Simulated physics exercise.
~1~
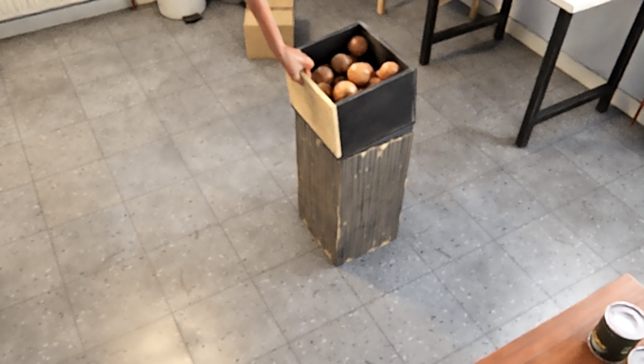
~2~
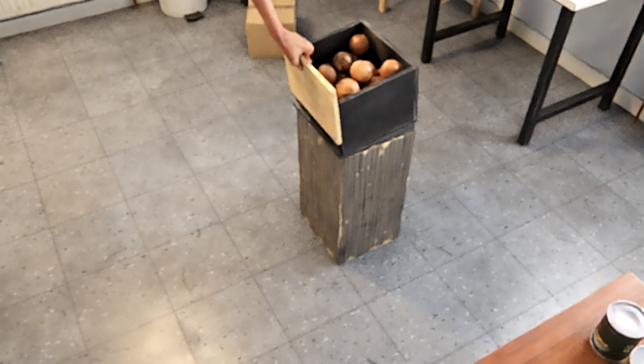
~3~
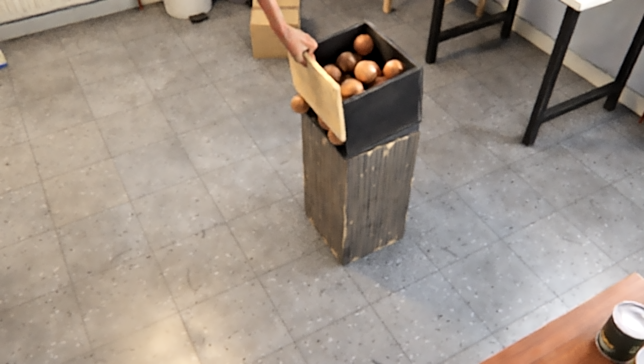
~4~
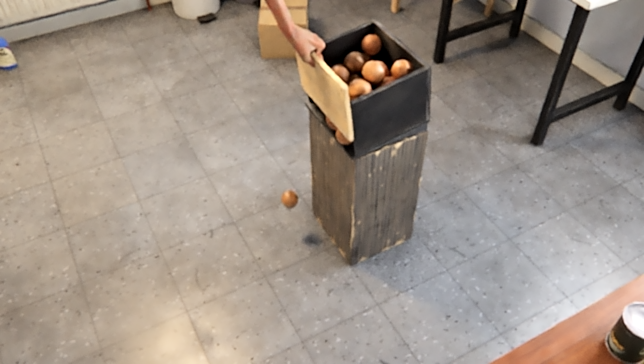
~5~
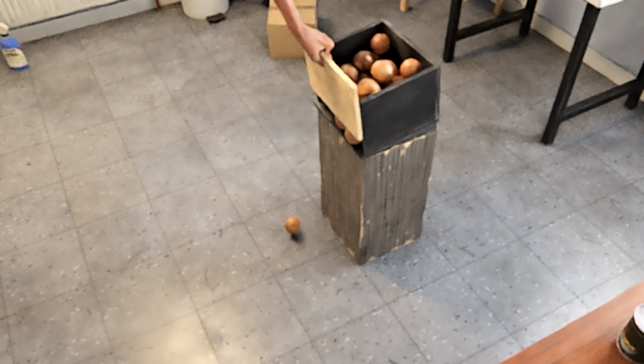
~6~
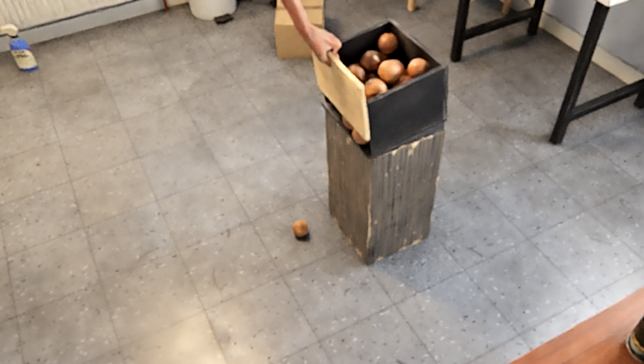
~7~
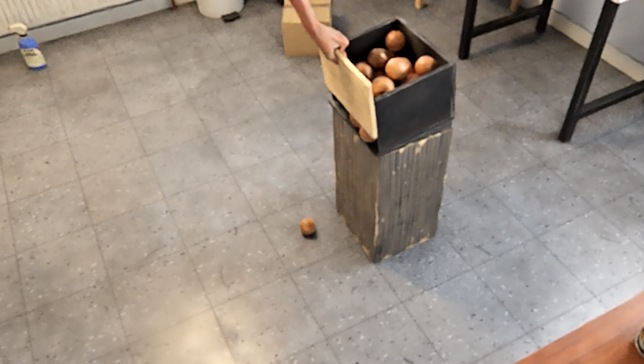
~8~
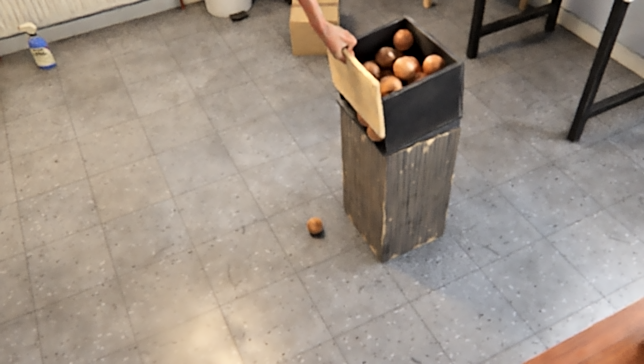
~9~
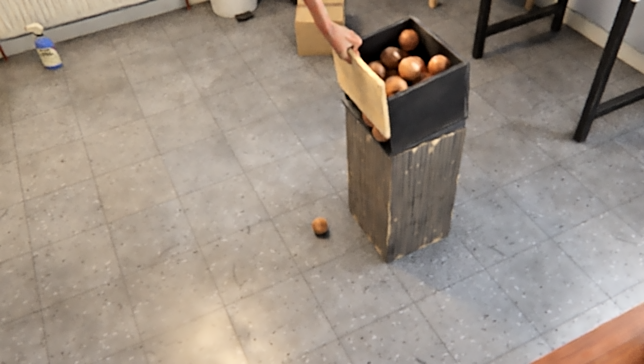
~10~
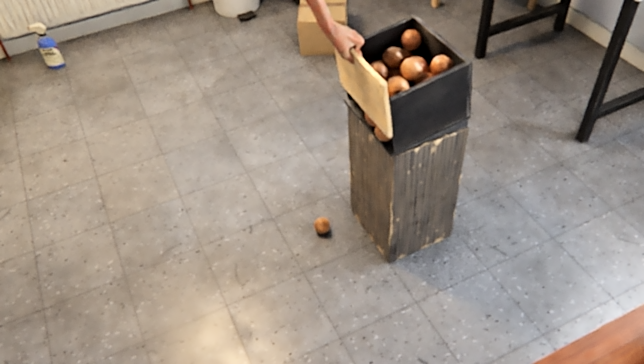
A hand grips the pale wooden gate on the left side of a black hopper filled with brown, round onions, seen from above in a room with a grey tiled floor. The hopper rests on a dark, weathered wooden pedestal, with black-legged tables behind to the right and a reddish-brown tabletop in the near corner. The hand raises the gate slightly, and onions crowd the gap beneath it. One slips out, drops past the pedestal and lands on the floor to its left. It settles there while the gate is held still, and the rest stay in the hopper.
